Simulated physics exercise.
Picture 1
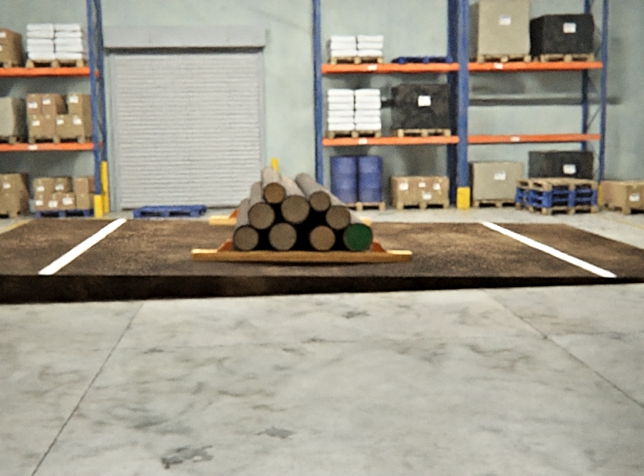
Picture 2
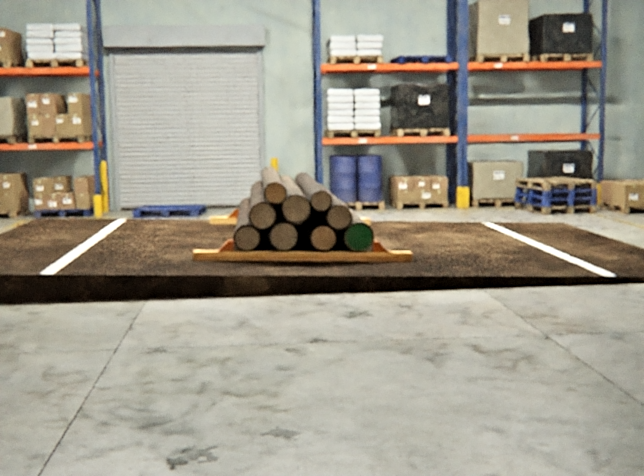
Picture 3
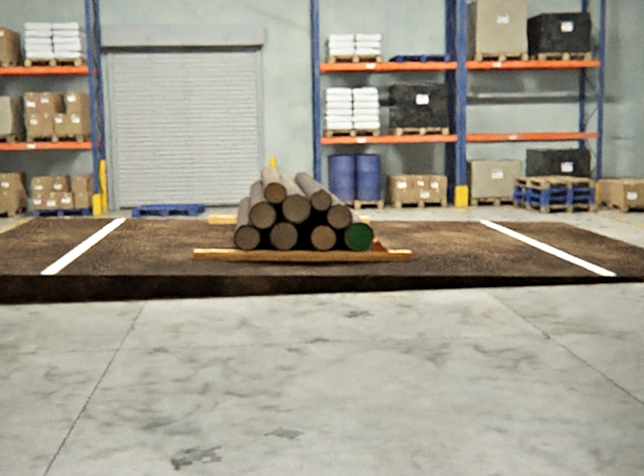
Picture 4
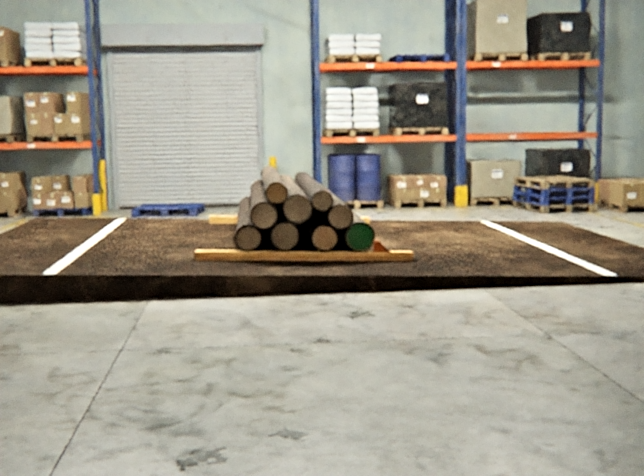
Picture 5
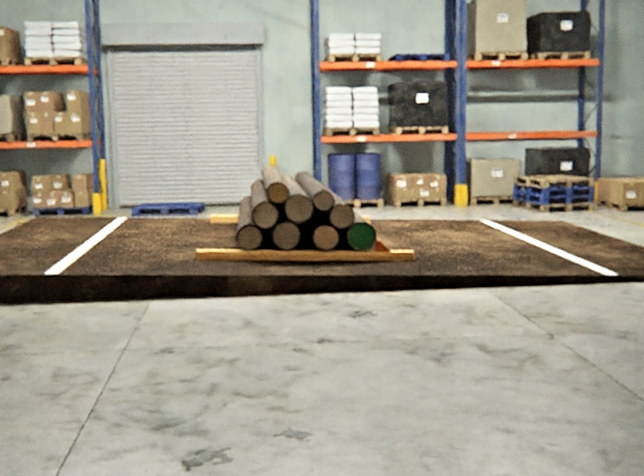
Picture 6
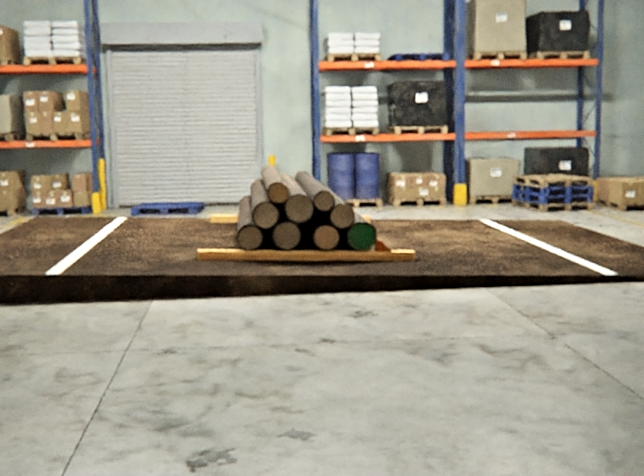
The clip opens on a pyramid of round poles, one with a green end at the lower right, resting on a brown pad between two white lines in a storage bay. The small wedge at the stack's left disappears, while the poles show no clear movement through the end.
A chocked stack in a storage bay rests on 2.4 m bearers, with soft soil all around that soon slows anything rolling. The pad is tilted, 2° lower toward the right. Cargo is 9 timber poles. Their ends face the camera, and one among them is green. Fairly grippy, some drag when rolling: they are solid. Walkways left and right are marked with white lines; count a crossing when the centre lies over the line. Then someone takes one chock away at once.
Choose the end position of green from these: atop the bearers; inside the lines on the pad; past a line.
My pick for green is atop the bearers.
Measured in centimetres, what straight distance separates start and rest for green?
The green one shifted 0.
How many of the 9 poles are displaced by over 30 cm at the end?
In total, 6.
Another 0.3 s on from the last picture, green is on the bearers, 60 cm from the bearers' right end; 0 of 9 have crossed.
In the end (3.1 s after the last picture), green is on the bearers, 60 cm from the bearers' right end; 0 of 9 have crossed.
